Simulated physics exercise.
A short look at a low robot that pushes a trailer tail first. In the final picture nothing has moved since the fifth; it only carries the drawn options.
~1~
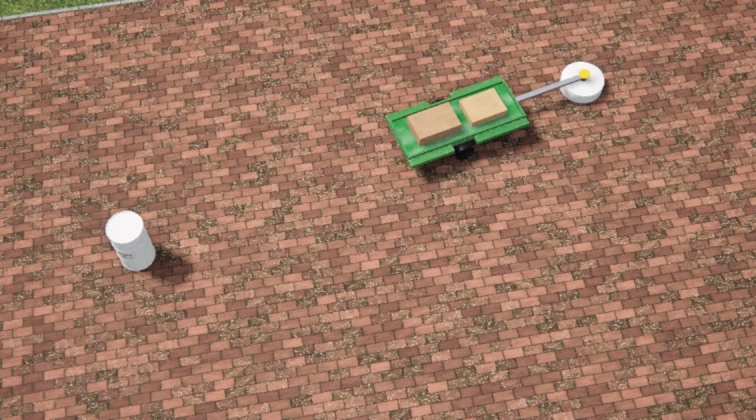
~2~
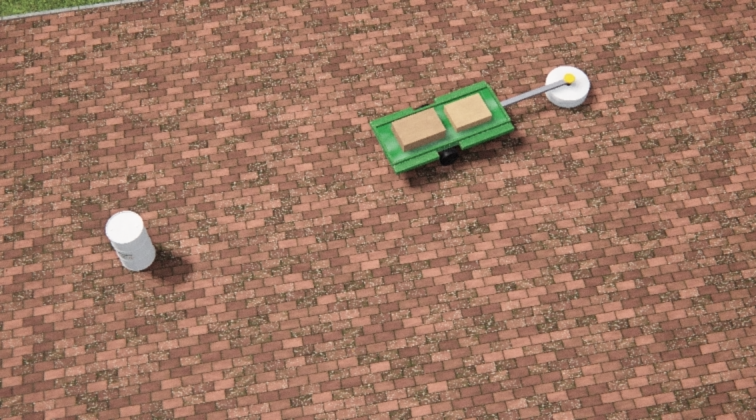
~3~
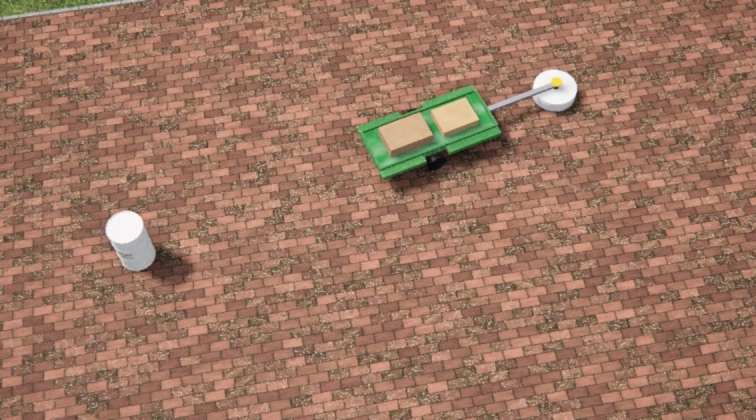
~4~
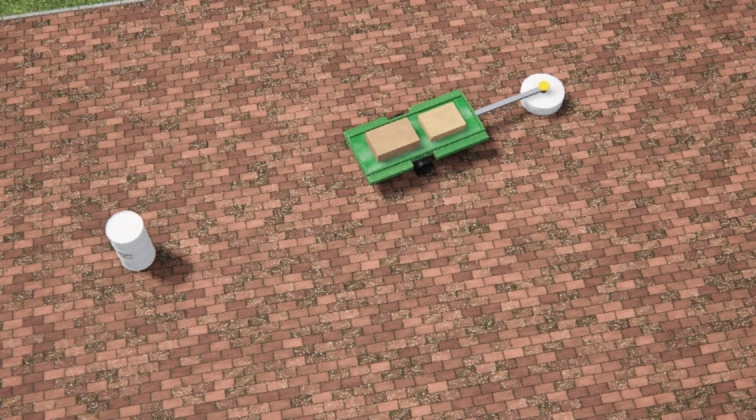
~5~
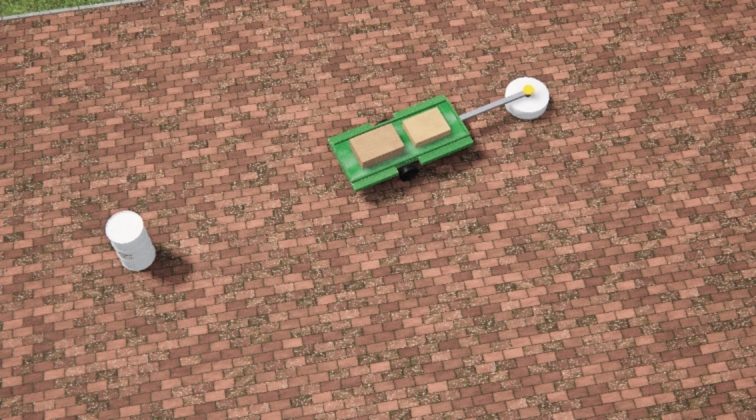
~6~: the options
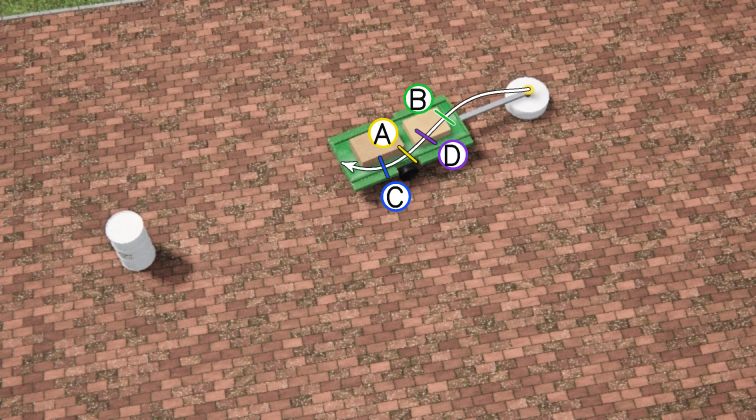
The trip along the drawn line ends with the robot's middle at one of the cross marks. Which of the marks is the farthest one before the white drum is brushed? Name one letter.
C is the last safe stop.
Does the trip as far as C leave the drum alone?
Yes.
On the copy, A at (407, 154); B at (445, 117); C at (384, 167); D at (426, 137); the route from (529, 89) via (433, 130) to (343, 163).
On C. First, robot (468, 107), cart (346, 166).
Then, robot (425, 144), cart (291, 193).
Finally, robot (384, 174), cart (239, 212); nothing has been touched.
By contrast, A is safe but short; B is safe but short; D is safe but short.
